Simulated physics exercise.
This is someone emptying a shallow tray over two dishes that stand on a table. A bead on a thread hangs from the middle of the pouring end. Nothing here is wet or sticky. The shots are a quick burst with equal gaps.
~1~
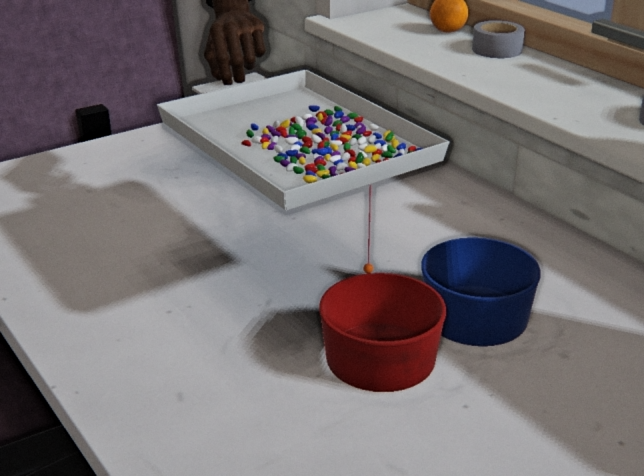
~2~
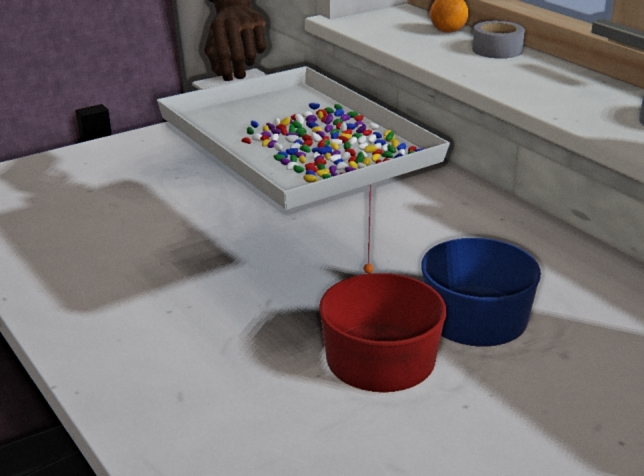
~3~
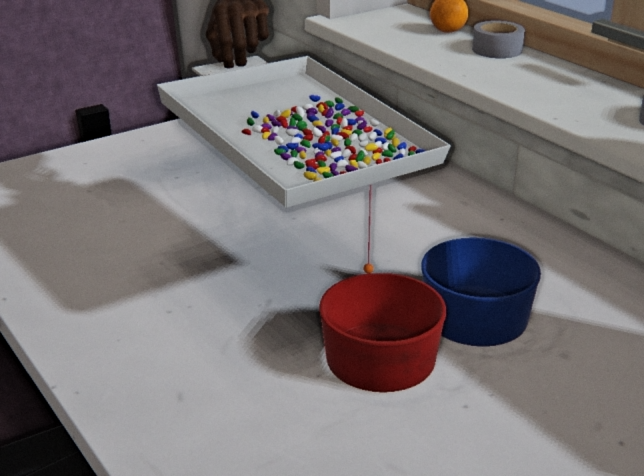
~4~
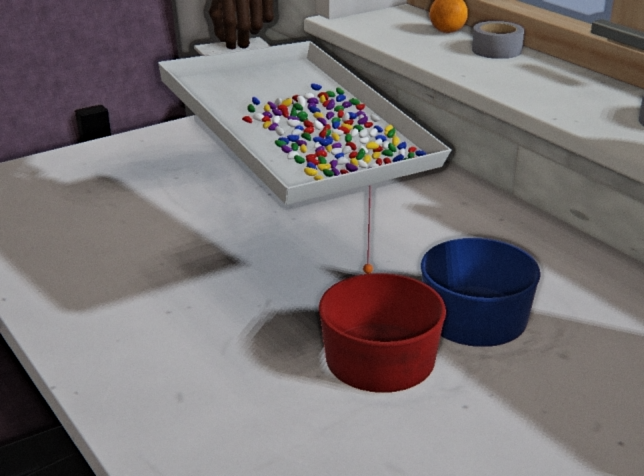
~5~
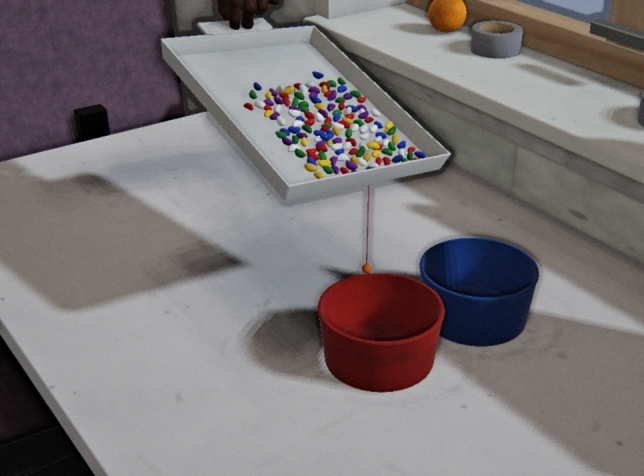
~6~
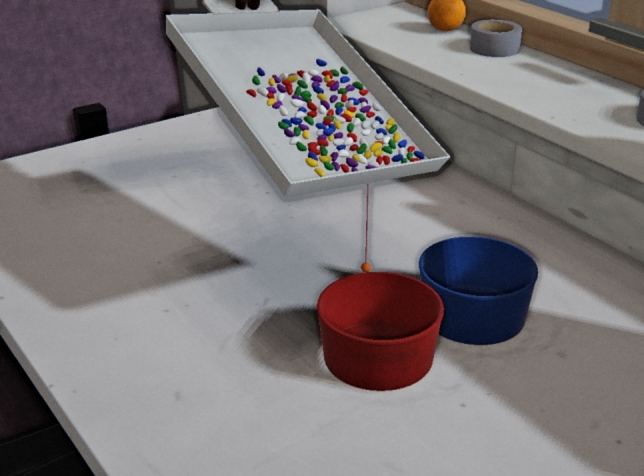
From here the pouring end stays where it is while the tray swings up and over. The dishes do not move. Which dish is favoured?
The right-hand one ends fuller.
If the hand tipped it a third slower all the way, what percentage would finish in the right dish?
It comes to 50 per cent or so.
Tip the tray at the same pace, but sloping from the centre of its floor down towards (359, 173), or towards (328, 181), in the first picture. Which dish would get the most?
One: The left dish. Two: The dish on the left.
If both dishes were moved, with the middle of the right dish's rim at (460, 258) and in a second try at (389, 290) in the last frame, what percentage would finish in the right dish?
Near 70 % and 50 %.
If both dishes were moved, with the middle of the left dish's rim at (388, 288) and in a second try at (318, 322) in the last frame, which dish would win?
First the left one, then the dish on the right.
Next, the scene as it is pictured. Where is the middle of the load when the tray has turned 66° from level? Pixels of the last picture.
Around (385, 129).
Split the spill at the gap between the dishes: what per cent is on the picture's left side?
Near 80 %.
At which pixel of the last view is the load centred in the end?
Near (451, 317).
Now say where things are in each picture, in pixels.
Corners of the pouring end (286, 190) and (444, 141), level; middle of the load (325, 145), jelly beans; left dish (420, 357); right dish (519, 313); bead on its thread (368, 268), in the first picture.
Corners of the pouring end (286, 189) and (444, 142), level; middle of the load (325, 144), in the second picture.
Corners of the pouring end (287, 187) and (445, 145), tipped barely, lowest at the right corner; middle of the load (325, 140), in the third picture.
Corners of the pouring end (289, 185) and (446, 149), tipped a little, lowest at the right corner; middle of the load (326, 133), in the fourth picture.
Corners of the pouring end (290, 183) and (445, 152), tipped clearly, lowest at the right corner; middle of the load (327, 127), in the fifth picture.
Corners of the pouring end (292, 180) and (445, 155), tipped clearly, lowest at the right corner; middle of the load (329, 119); left dish (418, 356); right dish (517, 312), in the sixth picture.
Just after the last frame, tray tipped steeply; every one on the tray.
A moment on, tray tipped past a quarter turn; the larger part on the tray; about a tenth in the right dish; about a tenth in the air.
Further on, tray tipped past a quarter turn; roughly a quarter in the left dish; roughly half in the right dish; roughly a quarter outside both; just a few in the air.
When it is over, tray tipped past a quarter turn; roughly a quarter in the left dish; roughly two thirds in the right dish; roughly a quarter outside both; just a few in the air.
